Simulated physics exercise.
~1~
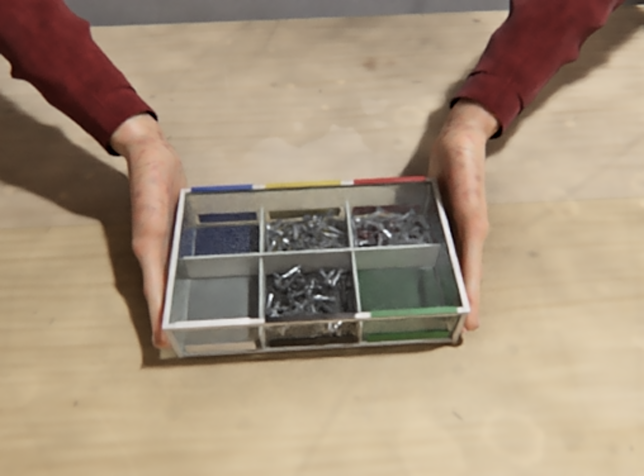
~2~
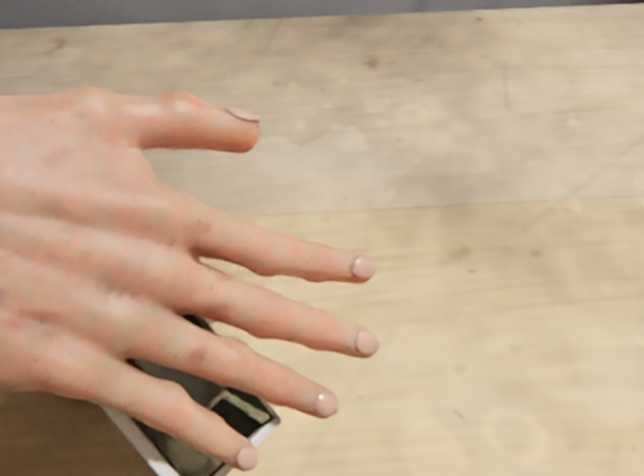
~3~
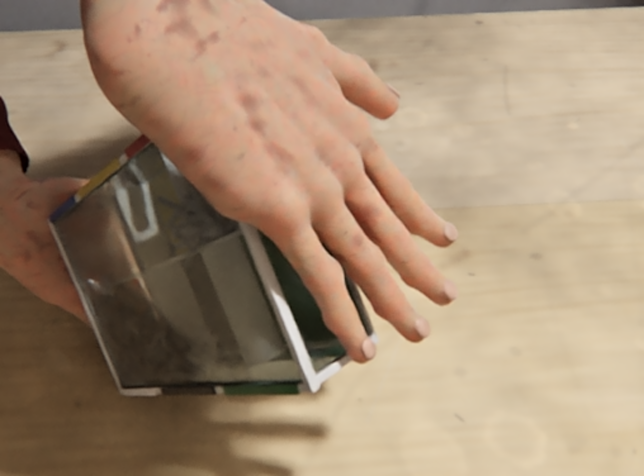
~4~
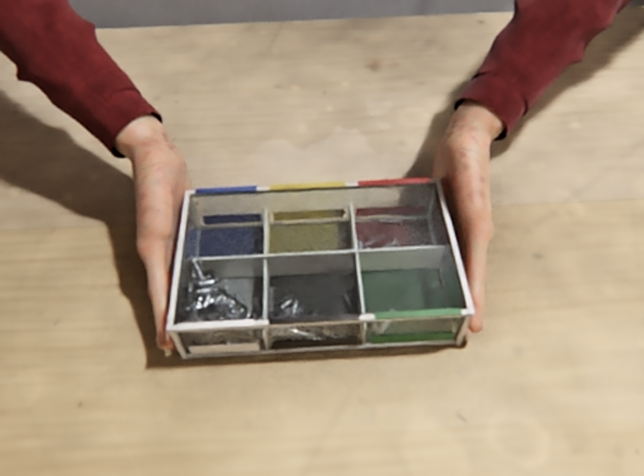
At first, two hands in dark red sleeves hold a clear lidded box flat on a wooden table, with small steel screws in its top middle, top right and bottom middle compartments. The hands then tip the box up steeply and over to the left, until one hand hides most of it. Next the box is seen less steeply tilted, on its way back down, with a hand still across it. Finally it lies flat again between both hands, most of the screws now heaped in the white-edged compartment at the lower left, with fewer in the black one and a few in the red.
